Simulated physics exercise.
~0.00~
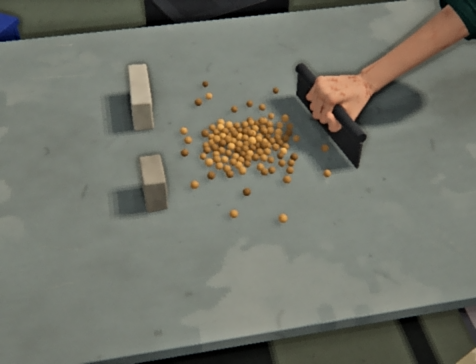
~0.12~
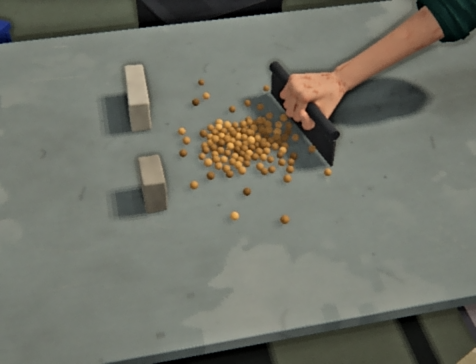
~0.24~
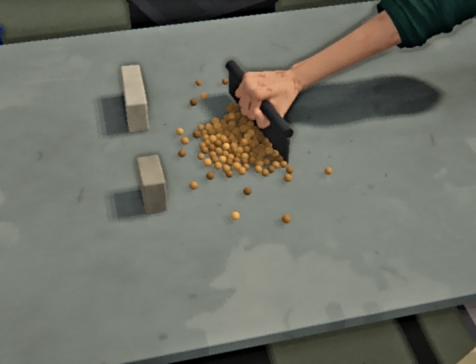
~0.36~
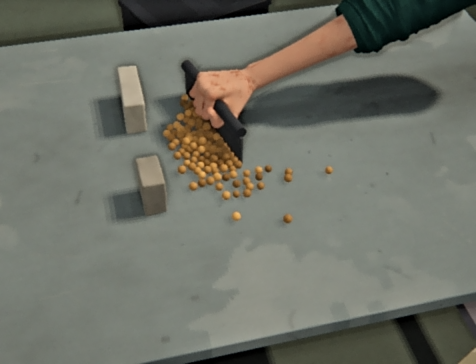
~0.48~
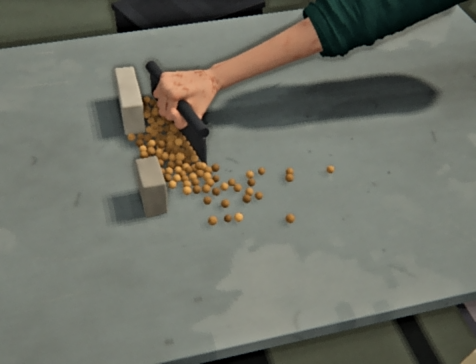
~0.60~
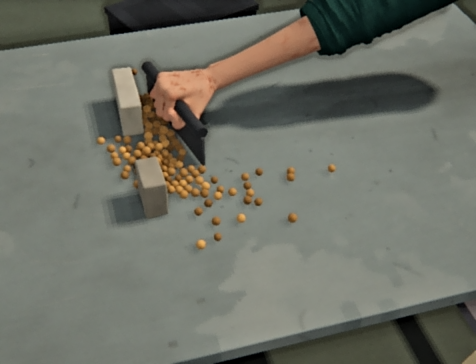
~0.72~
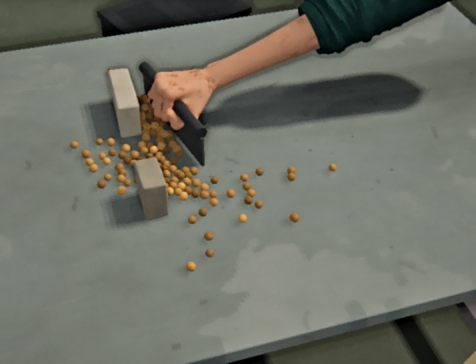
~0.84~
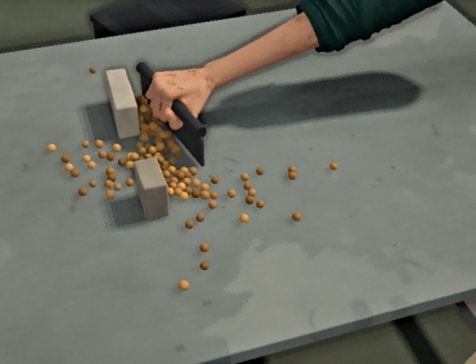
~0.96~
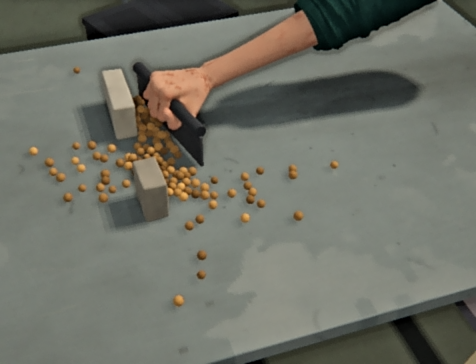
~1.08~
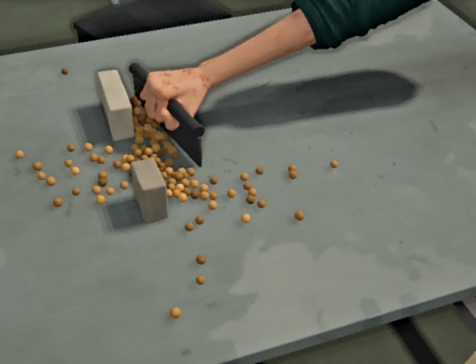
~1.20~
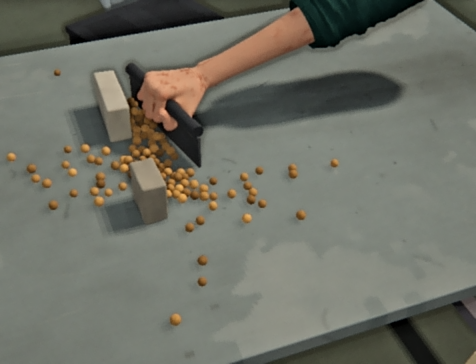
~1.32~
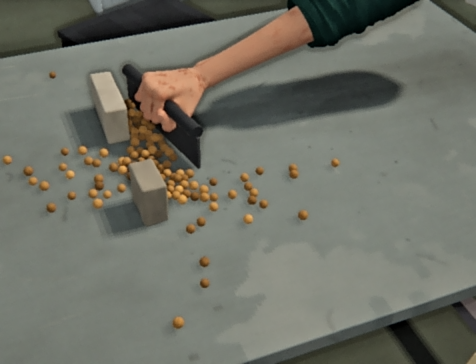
To begin with, a hand in a dark green sleeve holds a dark scraper upright on a grey table, to the right of a loose pile of small wooden beads. The scraper slides left, gathers the beads and pushes them toward two pale blocks with a gap between them. It halts close to the blocks, and some beads spill through the gap and scatter across the table to the left. A few others roll down past the near block. At the end the beads have settled, most still bunched between the scraper and the blocks.
